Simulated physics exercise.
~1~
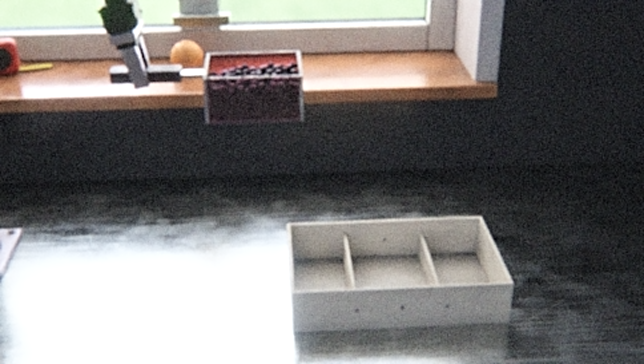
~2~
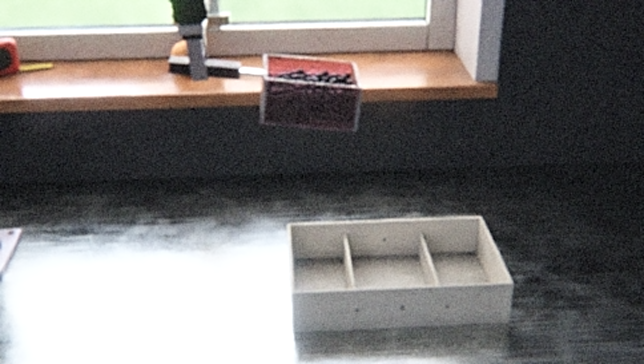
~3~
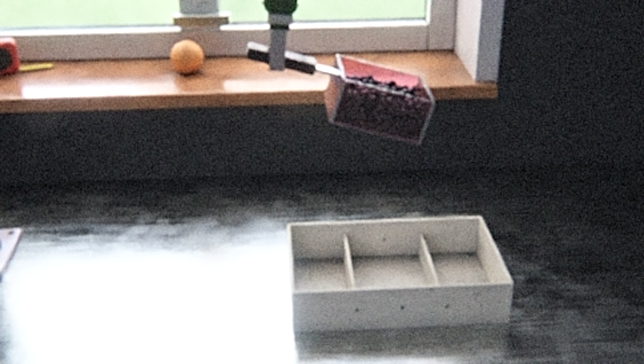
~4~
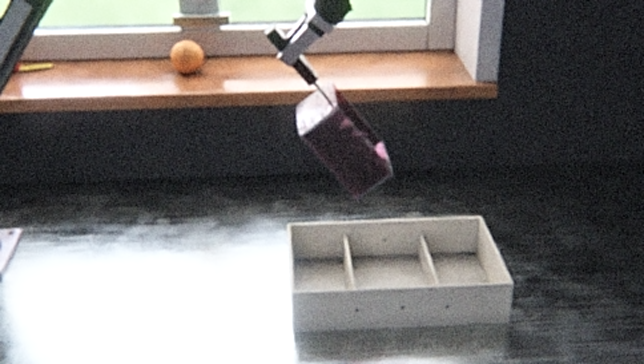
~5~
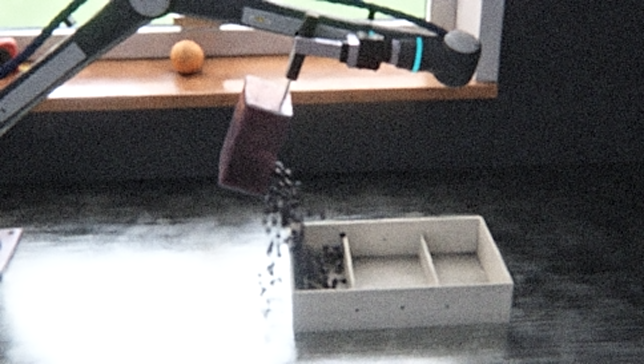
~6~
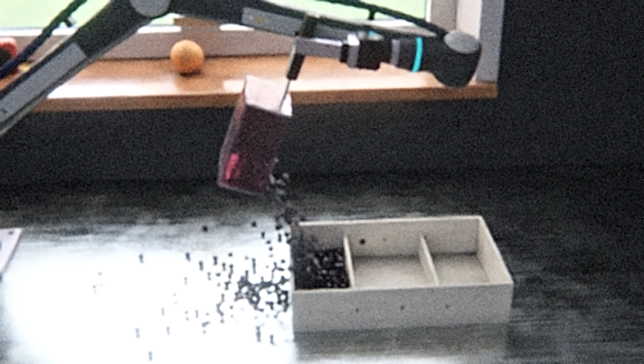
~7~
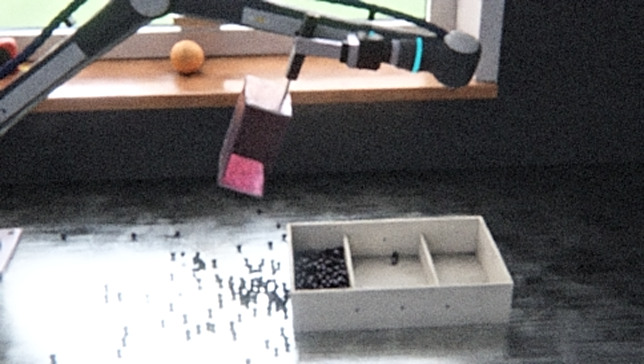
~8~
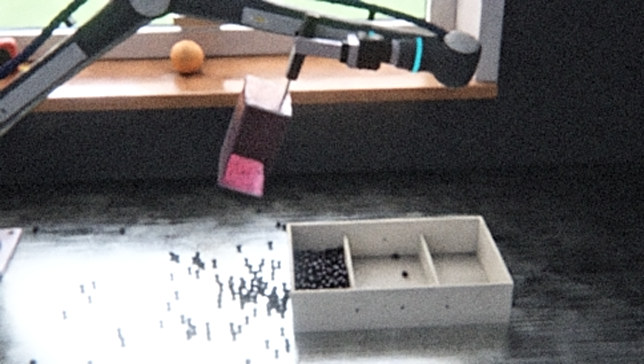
The clip opens on a dark tabletop with a pale, three-part crate, while a reddish box of small dark beads hangs from a gripper before a windowsill where an orange rests. The box is carried to the right and begins to tip. As a robot arm comes into view, the box swings back left and down, tilting until its mouth points downward. Beads pour out at the crate's left edge, some filling the left compartment and others scattering across the table. The emptied box stays tilted, with a bead or two in the middle compartment and the right one empty.
